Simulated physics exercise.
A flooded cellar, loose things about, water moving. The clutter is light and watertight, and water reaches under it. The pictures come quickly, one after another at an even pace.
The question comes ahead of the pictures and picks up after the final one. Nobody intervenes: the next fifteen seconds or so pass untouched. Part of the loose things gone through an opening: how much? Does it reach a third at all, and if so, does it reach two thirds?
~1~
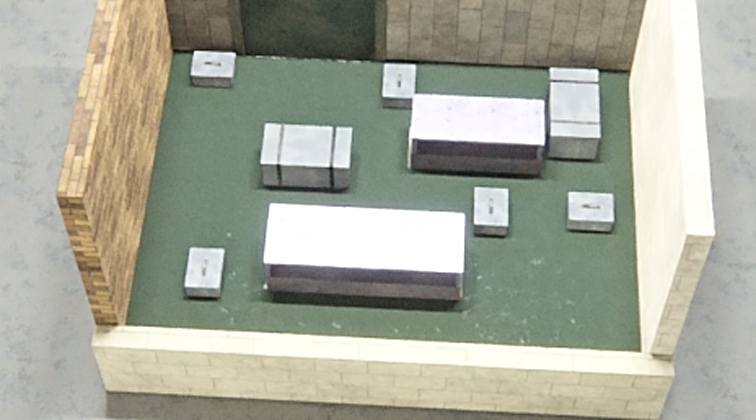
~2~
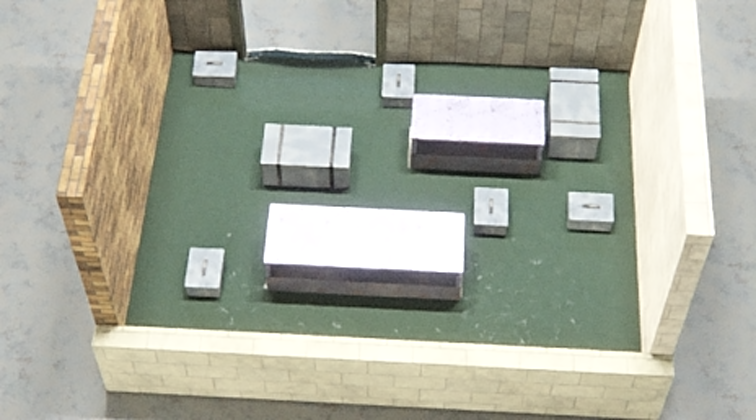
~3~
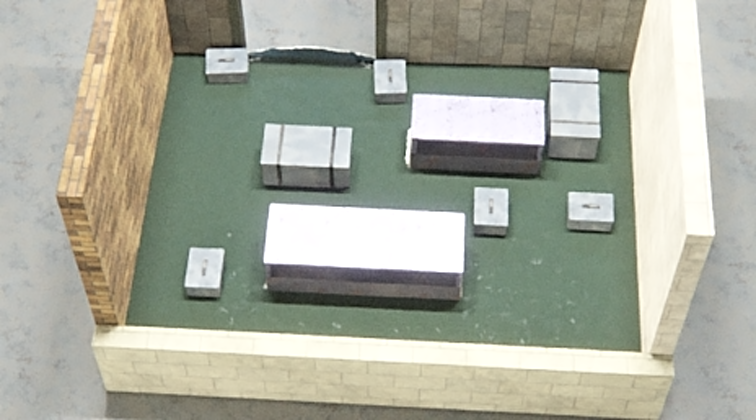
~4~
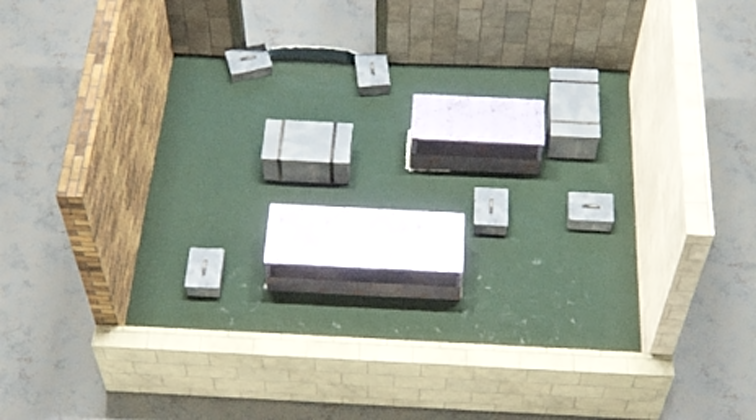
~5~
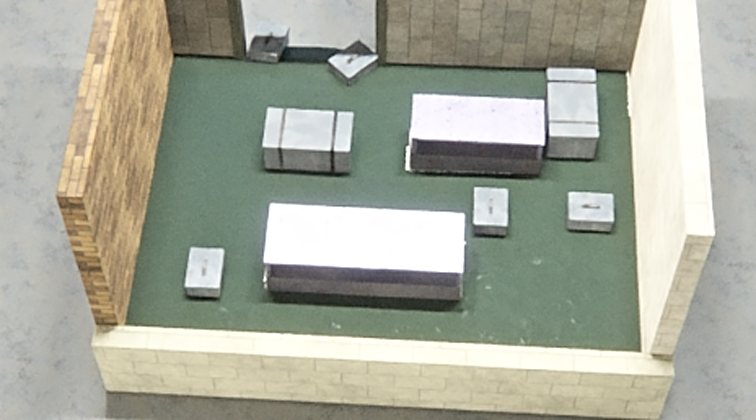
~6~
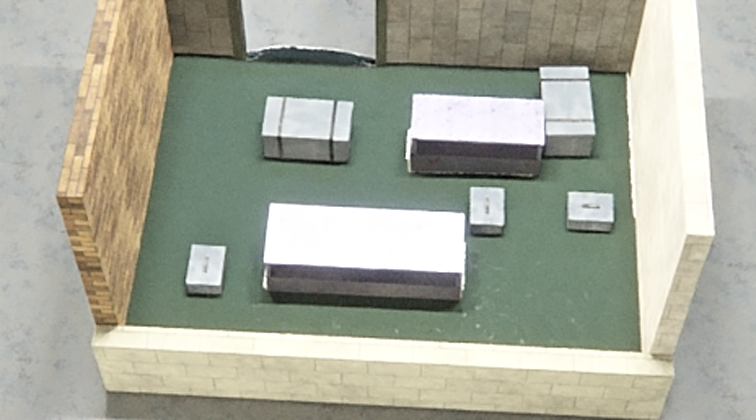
Watching it, I'd put the amount that escapes at two thirds or higher.
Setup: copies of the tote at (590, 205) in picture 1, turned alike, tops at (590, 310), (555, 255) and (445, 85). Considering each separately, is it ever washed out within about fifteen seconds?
Lab note - results by position: Retained, retained, exited.
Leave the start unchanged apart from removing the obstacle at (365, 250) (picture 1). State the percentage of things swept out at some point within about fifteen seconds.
Close to 60 percent of them.
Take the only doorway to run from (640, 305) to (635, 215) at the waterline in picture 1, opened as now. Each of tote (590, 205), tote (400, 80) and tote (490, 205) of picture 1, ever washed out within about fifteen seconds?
Each object, in the order asked: Flushed / not flushed / flushed.
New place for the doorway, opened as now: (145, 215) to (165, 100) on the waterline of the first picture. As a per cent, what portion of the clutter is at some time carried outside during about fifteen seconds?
Result: 70 per cent.
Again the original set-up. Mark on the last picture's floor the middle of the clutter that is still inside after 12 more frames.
Mean floor position: Approx. (378, 171) px, last view.
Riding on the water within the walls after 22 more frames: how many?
I count 3.
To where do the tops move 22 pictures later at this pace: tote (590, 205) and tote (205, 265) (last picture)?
I'd say close to (534, 95) and close to (268, 38).
A moment on, 2 of 7 are out; 5 afloat.
Next, 3 of 7 are out; 4 afloat.
Later, 4 of 7 are out; 3 afloat.
In the end, 6 of 7 are out; 1 afloat.
